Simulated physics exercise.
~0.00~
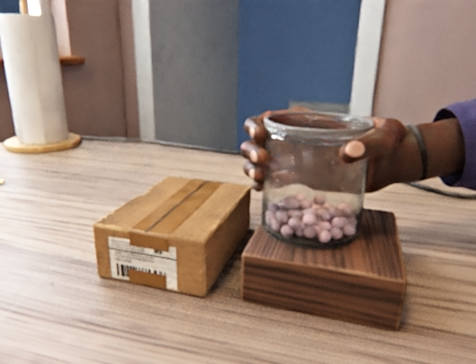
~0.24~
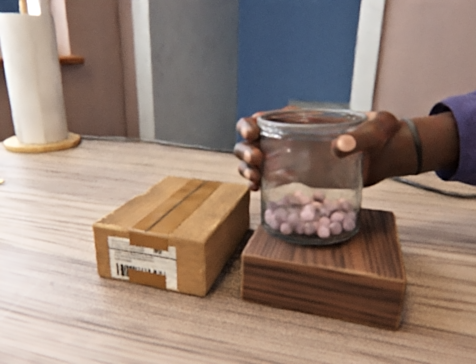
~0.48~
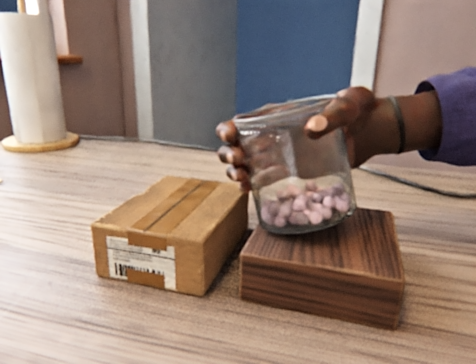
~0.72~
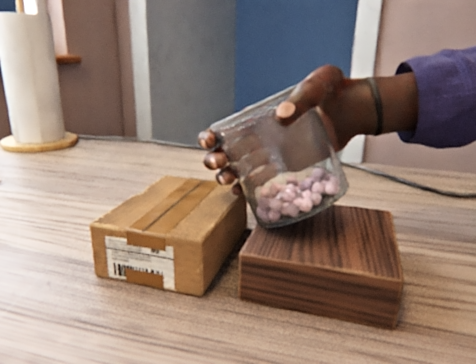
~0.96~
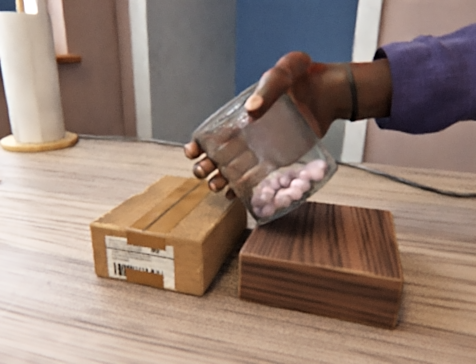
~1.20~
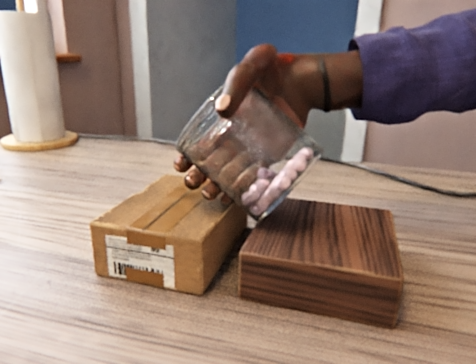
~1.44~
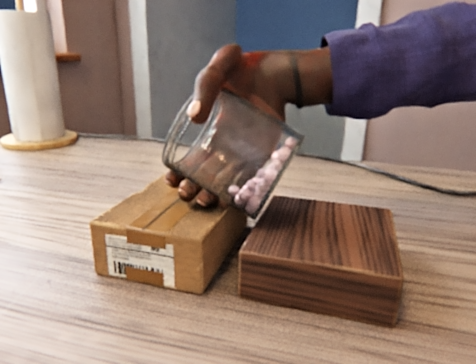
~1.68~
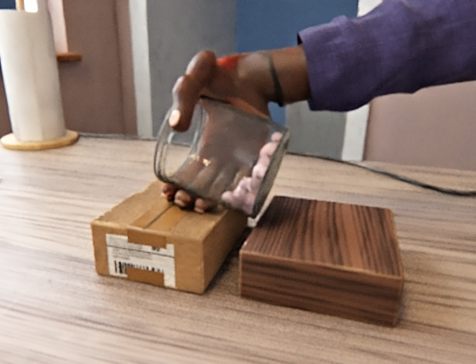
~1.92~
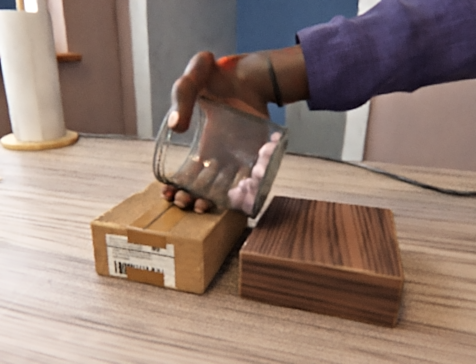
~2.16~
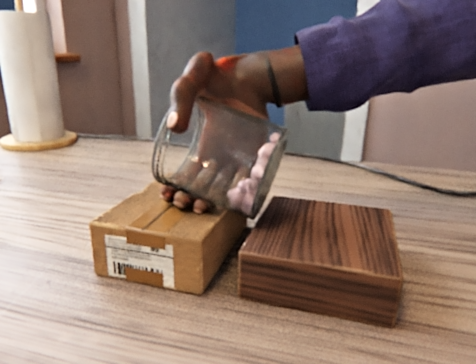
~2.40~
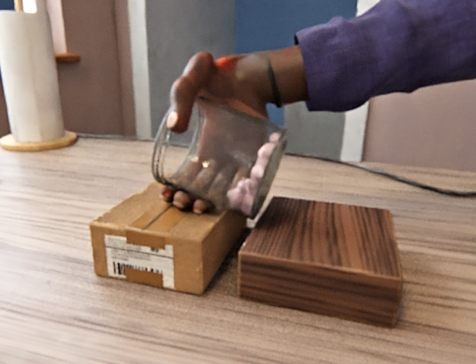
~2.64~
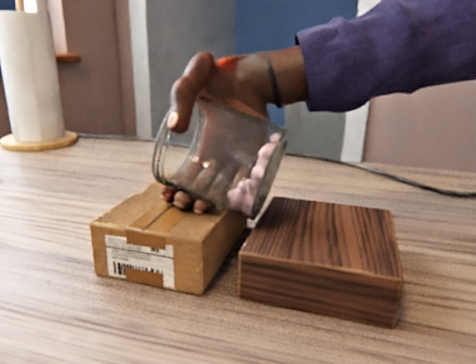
A clear jar of pinkish balls is tipped left by a hand, spilling nothing.
